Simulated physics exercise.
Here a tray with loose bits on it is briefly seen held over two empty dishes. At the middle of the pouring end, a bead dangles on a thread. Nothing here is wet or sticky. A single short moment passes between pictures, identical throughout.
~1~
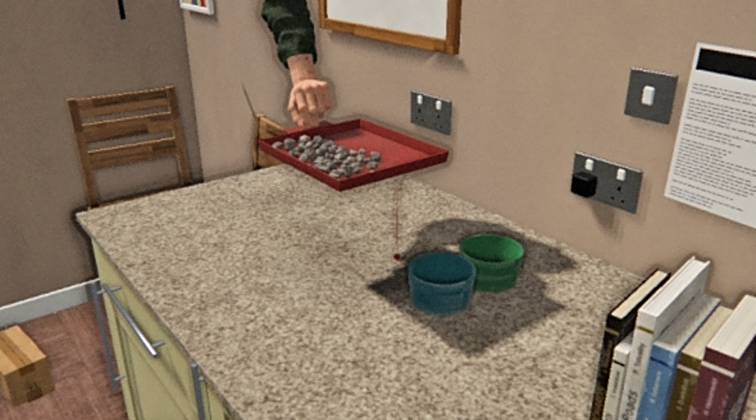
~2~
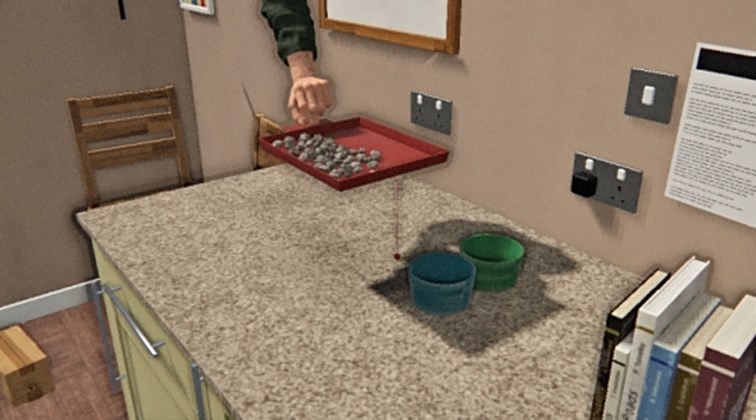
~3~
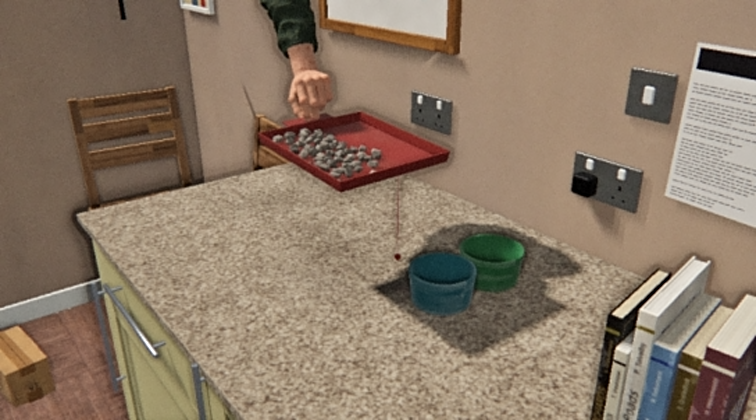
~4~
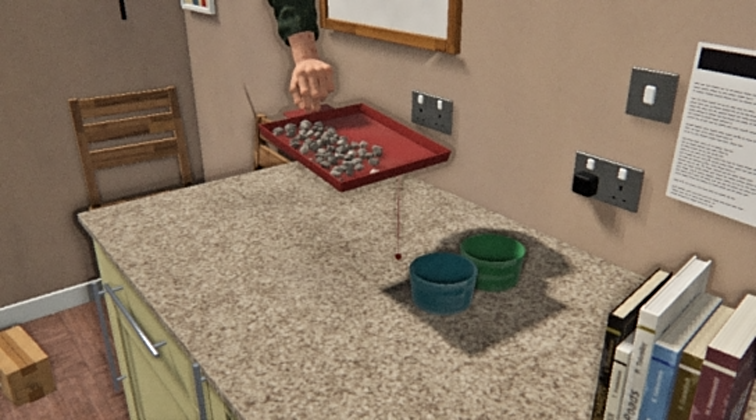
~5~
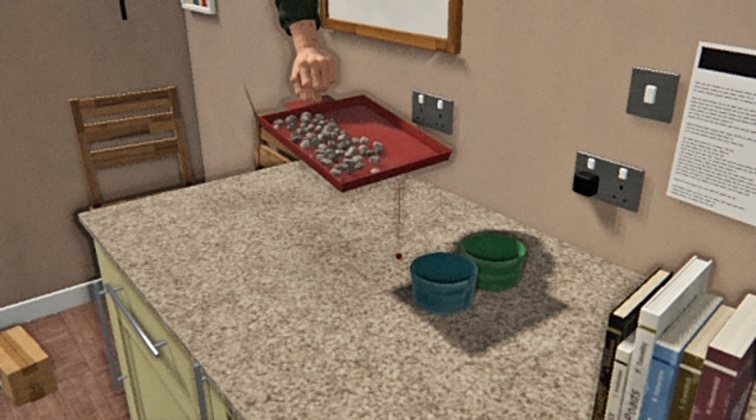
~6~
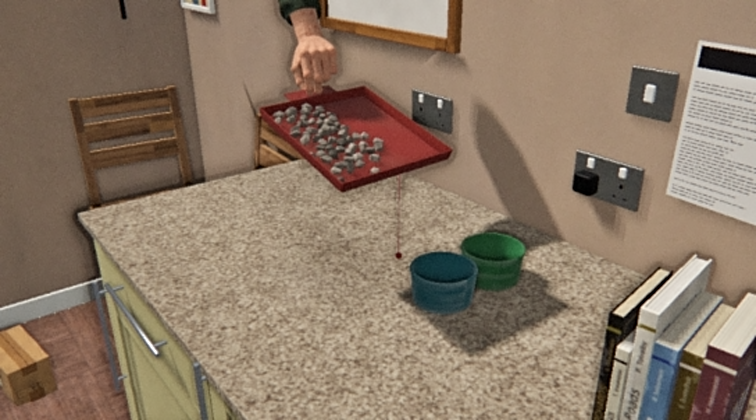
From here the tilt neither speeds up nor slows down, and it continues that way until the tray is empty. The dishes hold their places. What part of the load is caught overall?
Result: Mostly missed.
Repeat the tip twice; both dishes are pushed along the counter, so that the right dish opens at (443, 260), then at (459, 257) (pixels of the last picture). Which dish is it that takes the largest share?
Placement one: The left-positioned dish. Placement two: The left-positioned dish.
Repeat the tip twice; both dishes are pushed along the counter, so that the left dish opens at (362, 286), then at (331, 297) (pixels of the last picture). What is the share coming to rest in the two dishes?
About 70 per cent first, then about 40 per cent.
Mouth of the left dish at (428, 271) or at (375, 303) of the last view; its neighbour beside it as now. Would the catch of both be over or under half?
Result, first place: Not as much as half; second place: Exceeding half.
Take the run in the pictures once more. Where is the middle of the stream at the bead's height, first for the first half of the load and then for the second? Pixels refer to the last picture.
Starting near (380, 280), moving on to near (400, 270).
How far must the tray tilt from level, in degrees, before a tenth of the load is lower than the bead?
Around 80° at that moment.
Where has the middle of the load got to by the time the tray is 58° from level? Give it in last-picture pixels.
Near (367, 155).
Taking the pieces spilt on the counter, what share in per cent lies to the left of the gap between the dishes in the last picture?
About 90 per cent.
Just after the last frame, tray tipped steeply; every one on the tray.
A moment on, tray tipped right over; roughly two thirds on the tray; roughly a quarter outside both; just a few in the air.
Further on, tray tipped past a quarter turn; roughly a quarter in the left dish; the larger part outside both.
When it is over, tray tipped past a quarter turn; roughly a quarter in the left dish; not one in the right dish; the larger part outside both.
